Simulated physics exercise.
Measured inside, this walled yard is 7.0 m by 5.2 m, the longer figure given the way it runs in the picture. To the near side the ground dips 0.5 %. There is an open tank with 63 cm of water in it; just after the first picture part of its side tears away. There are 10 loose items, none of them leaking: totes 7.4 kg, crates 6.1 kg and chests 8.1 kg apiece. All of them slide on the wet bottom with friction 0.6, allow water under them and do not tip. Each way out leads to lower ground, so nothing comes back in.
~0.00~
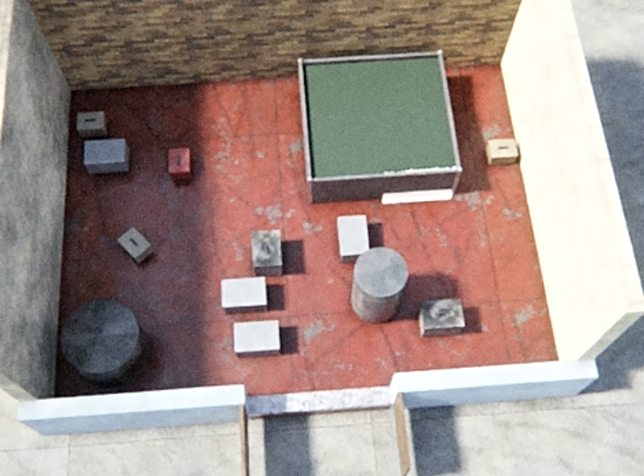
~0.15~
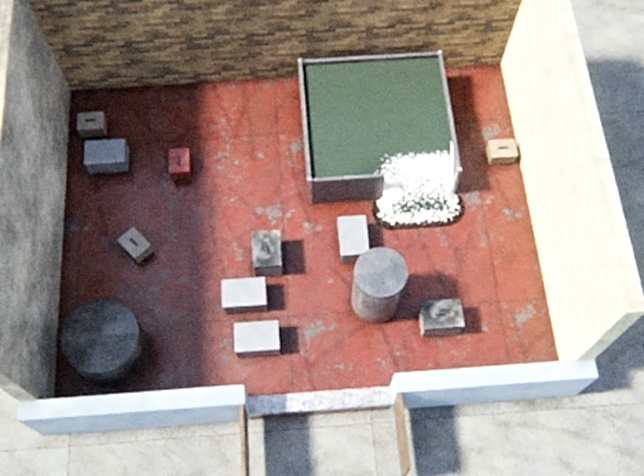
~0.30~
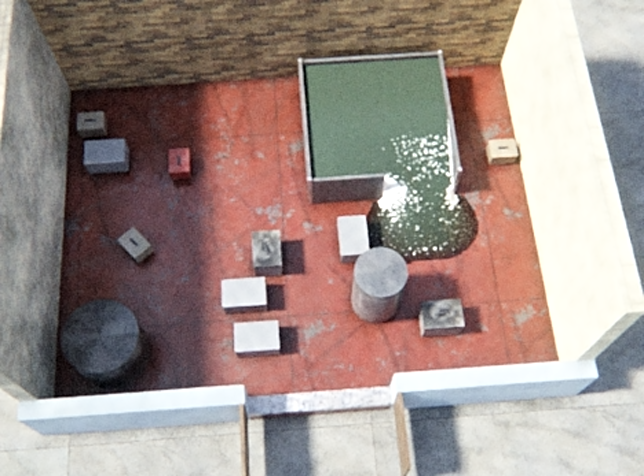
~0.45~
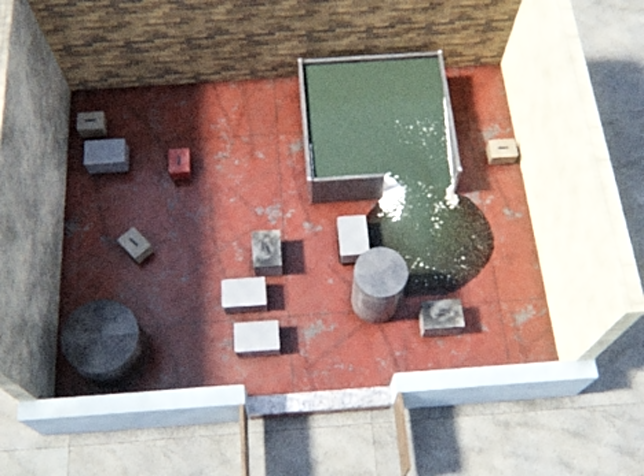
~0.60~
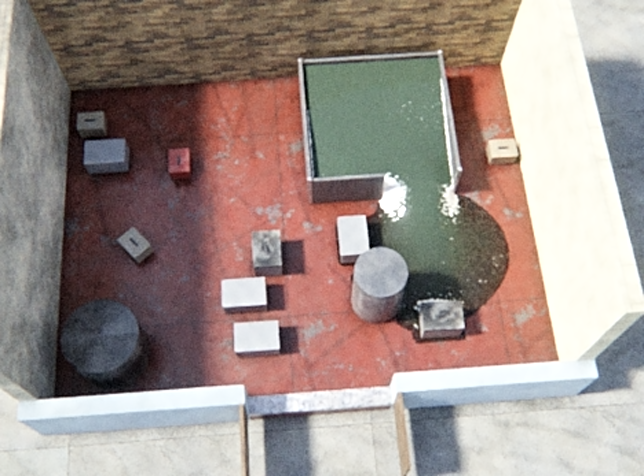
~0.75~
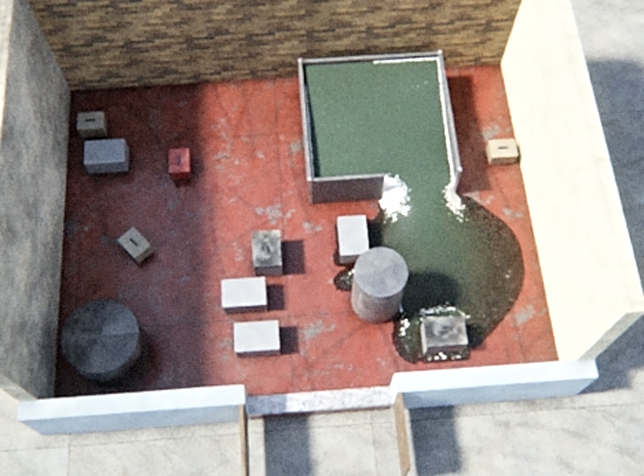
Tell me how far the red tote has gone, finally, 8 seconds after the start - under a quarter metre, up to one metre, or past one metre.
Its move will be negligible.
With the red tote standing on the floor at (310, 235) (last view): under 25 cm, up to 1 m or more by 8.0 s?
Well, it rests almost unmoved.
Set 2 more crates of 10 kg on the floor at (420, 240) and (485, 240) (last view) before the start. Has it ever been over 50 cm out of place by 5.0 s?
In sequence: Beyond it, then beyond it.
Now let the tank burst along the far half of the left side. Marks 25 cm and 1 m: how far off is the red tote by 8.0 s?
Outcome for the red tote: Long-distance displacement.
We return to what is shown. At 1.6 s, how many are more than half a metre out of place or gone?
By my tally, 1.
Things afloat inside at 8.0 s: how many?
Answer: 3.
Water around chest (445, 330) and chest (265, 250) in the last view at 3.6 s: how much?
Some 22 cm at the first, some 3 cm at the second.
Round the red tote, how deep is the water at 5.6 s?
2 cm, roughly.
After 1.6 s the red tote is near (179, 160), 0.0 m from its start, aground; 0 of 10 are out; 1 afloat.
After 3.6 s the red tote is near (179, 160), 0.0 m from its start, aground; 0 of 10 are out; 2 afloat.
After 5.6 s the red tote is near (179, 160), 0.0 m from its start, aground; 1 of 10 are out; 3 afloat.
After 8.0 s the red tote is near (179, 160), 0.0 m from its start, aground; 1 of 10 are out; 3 afloat.
